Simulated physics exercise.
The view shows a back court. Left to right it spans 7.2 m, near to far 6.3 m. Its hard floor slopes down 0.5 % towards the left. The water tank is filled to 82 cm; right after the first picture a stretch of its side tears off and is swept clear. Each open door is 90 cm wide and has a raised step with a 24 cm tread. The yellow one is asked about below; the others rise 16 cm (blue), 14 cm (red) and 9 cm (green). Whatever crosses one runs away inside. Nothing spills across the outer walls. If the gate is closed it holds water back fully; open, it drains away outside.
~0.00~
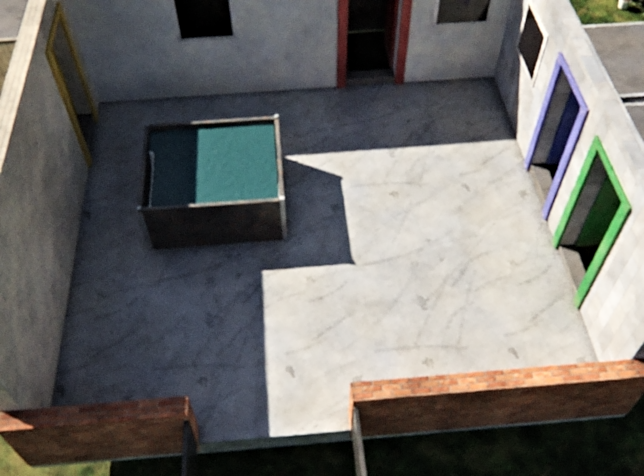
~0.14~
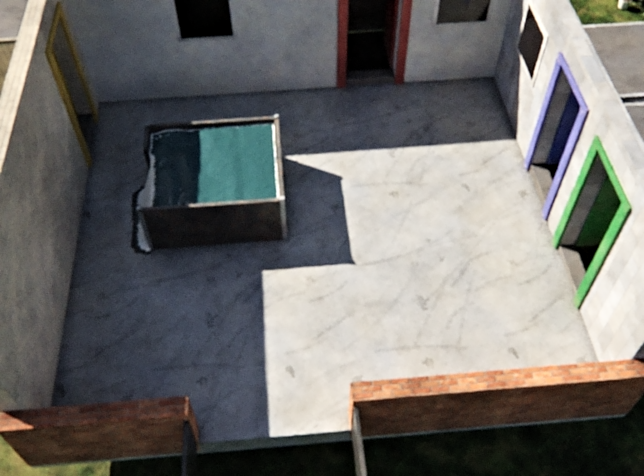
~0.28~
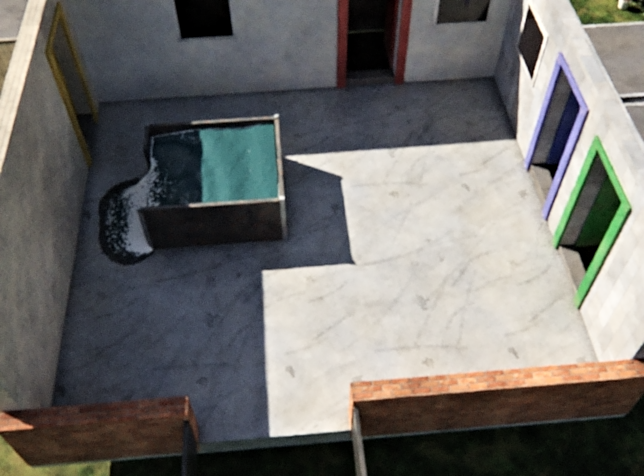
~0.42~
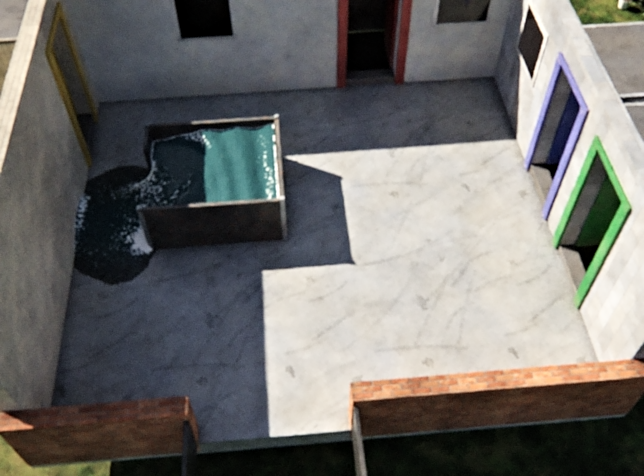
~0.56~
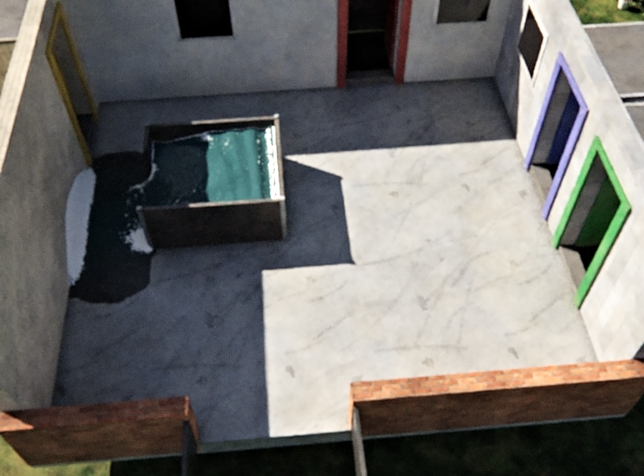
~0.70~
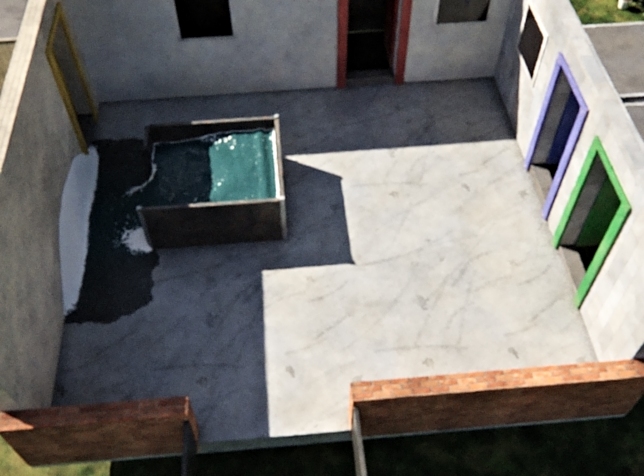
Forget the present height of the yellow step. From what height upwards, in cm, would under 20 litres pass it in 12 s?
Close to 9.5 cm is just enough.
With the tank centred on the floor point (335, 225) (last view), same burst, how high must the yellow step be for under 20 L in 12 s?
About 11.5 cm.
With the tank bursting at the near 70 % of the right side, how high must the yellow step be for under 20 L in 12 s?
Then roughly 7.0 cm.
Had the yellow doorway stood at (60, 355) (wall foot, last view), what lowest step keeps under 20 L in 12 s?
Roughly 9.5 cm.
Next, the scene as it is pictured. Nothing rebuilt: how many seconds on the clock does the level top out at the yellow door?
Around 1.4 s.
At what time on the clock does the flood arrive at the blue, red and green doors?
Blue 5.5 s, red 3.0 s, green 5.0 s.
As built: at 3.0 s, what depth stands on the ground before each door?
Depths in cm: Blue 0, red 2, yellow 10, green 0.
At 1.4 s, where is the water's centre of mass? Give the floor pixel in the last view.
At about (167, 215).
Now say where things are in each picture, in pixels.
The first picture shows the water tank at (212, 164) is whole and still, 82 cm deep; the yellow door at (76, 96) is dry.
In the second picture, the front is at (137, 204), 0.3 m from the gap at (153, 206); 0.2 m2 of floor is wet, 82 cm left at the back.
In the third picture, the gap is at (153, 206), the front 0.8 m out at (104, 221); the back of the water tank holds 82 cm.
In the fourth picture, the front is at (86, 188), 1.2 m from the gap at (153, 207); 2.1 m2 of floor is wet, 77 cm left at the back.
In the fifth picture, water pours out at (153, 207) and has run 1.3 m, to (70, 290); about 10 cm deep outside, 69 cm at the back.
In the sixth picture, the front is at (66, 319), 1.6 m from the gap at (153, 207); 3.1 m2 of floor is wet, 70 cm left at the back; the yellow door at (76, 96), 2.1 m from the gap, is still 0.1 m from the nearest water.
After 1.4 s water covers 15 % of the floor, deepest (56 cm) near (80, 226); 14 cm at the yellow door, 0 litres in over its 23 cm step.
After 3.0 s water covers 40 % of the floor, deepest (30 cm) near (47, 438); 10 cm at the yellow door, 0 litres in over its 23 cm step.
After 12.0 s water covers 95 % of the floor, deepest (10 cm) near (331, 100); 5 cm at the yellow door, 0 litres in over its 23 cm step.
At the yellow door as built, the water arrived by 0.8 s and peaked near 14 cm at 1.4 s.
Run again over the same 12 s with other heights there, 37 litres in over 7.5 cm, 15 litres over 10.5 cm. The limit of 20 litres is kept from about 9.5 cm up.
